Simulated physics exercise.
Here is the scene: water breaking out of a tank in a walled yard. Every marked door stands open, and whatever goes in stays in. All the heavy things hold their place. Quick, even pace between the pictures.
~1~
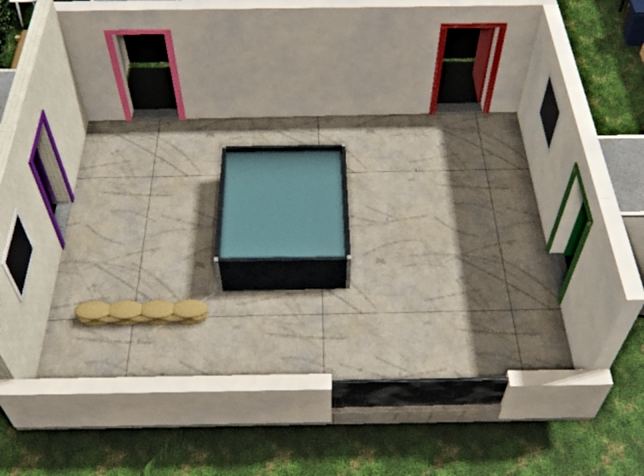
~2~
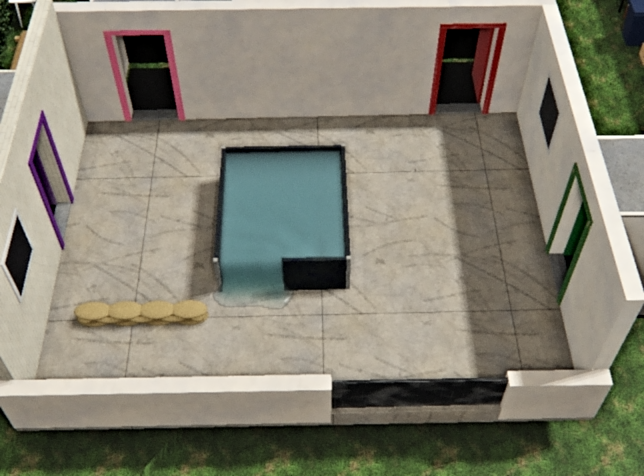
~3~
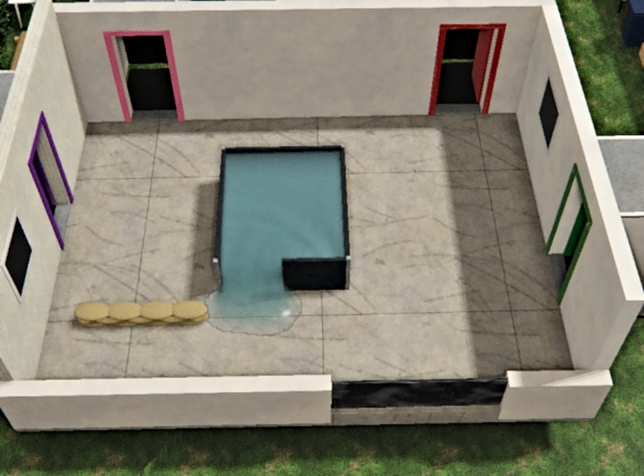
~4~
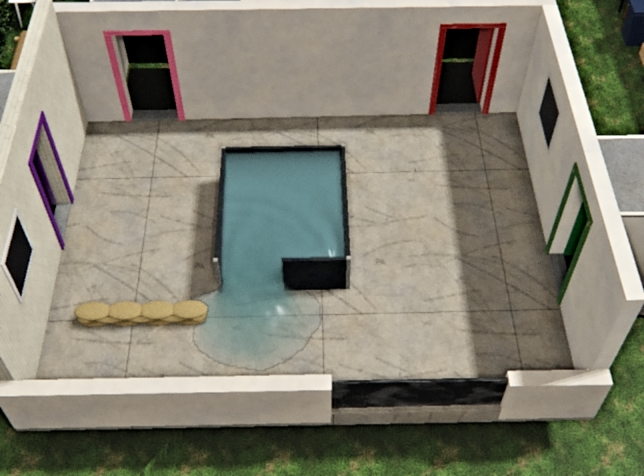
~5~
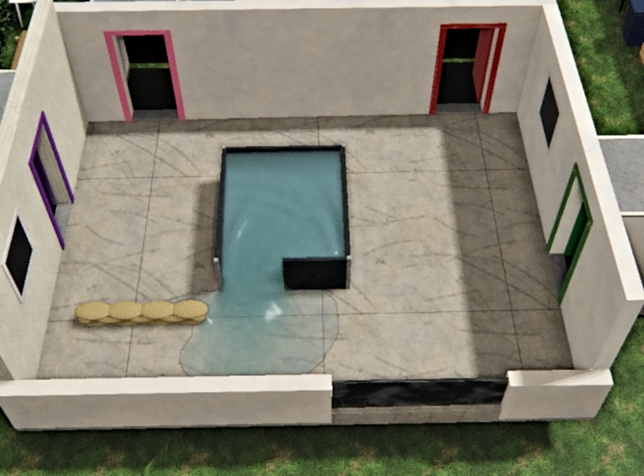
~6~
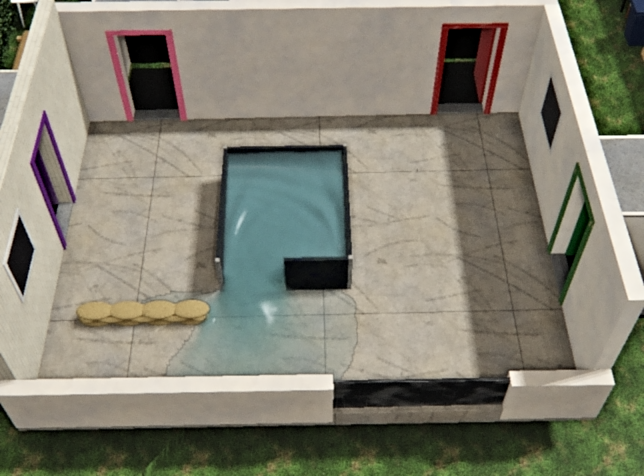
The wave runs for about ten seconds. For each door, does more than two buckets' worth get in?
In order: The pink door is overrun past two buckets. The green door is overrun past two buckets. The red door is overrun past two buckets. The purple door is not overrun past two buckets.
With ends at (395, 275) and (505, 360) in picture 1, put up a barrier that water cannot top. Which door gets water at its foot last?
The red door.
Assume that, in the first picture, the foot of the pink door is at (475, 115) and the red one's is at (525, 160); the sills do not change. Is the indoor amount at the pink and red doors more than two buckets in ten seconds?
Door by door: Pink is swamped, red is spared.
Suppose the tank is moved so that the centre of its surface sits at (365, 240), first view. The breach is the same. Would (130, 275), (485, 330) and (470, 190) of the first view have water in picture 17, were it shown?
In the order asked: Not reached, reached by the flood, not reached.
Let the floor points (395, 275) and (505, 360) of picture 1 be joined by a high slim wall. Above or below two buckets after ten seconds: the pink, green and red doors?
So here's the picture: Pink gets past it, green doesn't get there, and red doesn't get there.
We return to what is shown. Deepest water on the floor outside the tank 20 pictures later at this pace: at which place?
It should be close to (33, 405).
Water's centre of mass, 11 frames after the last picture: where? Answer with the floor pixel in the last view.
I'd point to (264, 285).
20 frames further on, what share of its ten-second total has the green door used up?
Near 0 %, I'd say.
A moment on, water covers 15 % of the floor; the pink door not reached, the green door not reached, the red door not reached, the purple door not reached.
Next, water covers 25 % of the floor; the pink door not reached, the green door not reached, the red door not reached, the purple door not reached.
Then, water covers 45 % of the floor; the pink door not reached, the green door wet at the sill, nothing in, the red door not reached, the purple door wet at the sill, nothing in.
Later, water covers 80 % of the floor; the pink door over two buckets in, the green door over two buckets in, the red door wet at the sill, nothing in, the purple door under two buckets in.
In the end, water covers 100 % of the floor; the pink door far over two buckets in, the green door over two buckets in, the red door over two buckets in, the purple door under two buckets in.
